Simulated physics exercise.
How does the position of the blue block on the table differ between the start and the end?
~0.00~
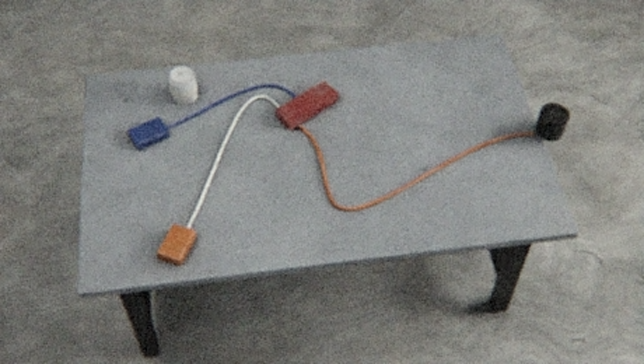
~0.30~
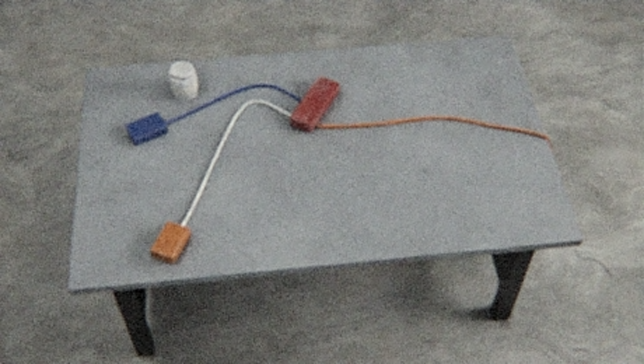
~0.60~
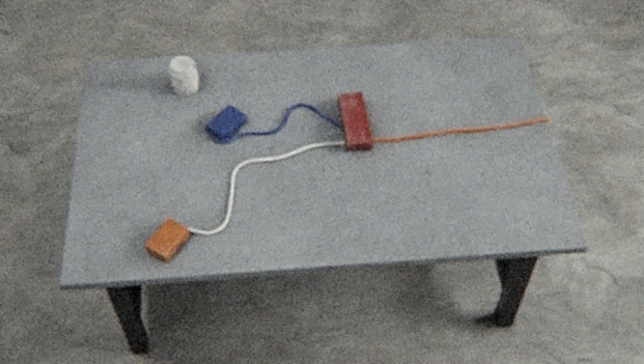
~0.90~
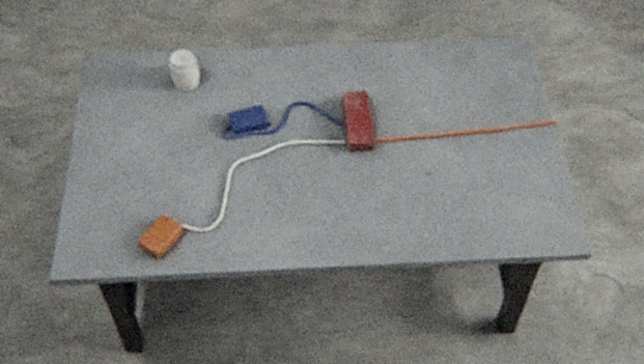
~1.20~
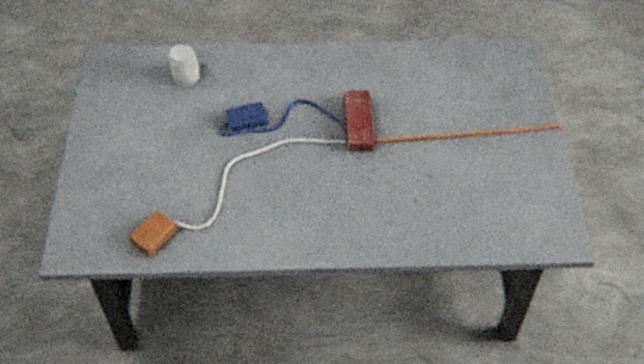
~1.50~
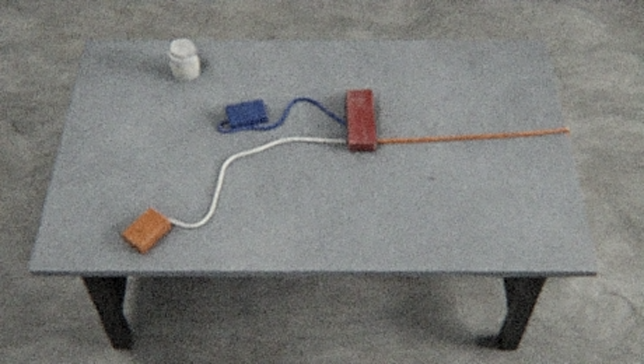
At the start the blue block sits near the left side of the table, below and to the left of the white jar. By the end it has shifted to the right, resting below and to the right of the jar and closer to the middle of the table.
The footage shows a black cylindrical object dropping off the right side of a gray table, its orange cable pulling taut and dragging a red strip and then a blue block rightward, before they settle while an orange block and white jar stay nearly in place.
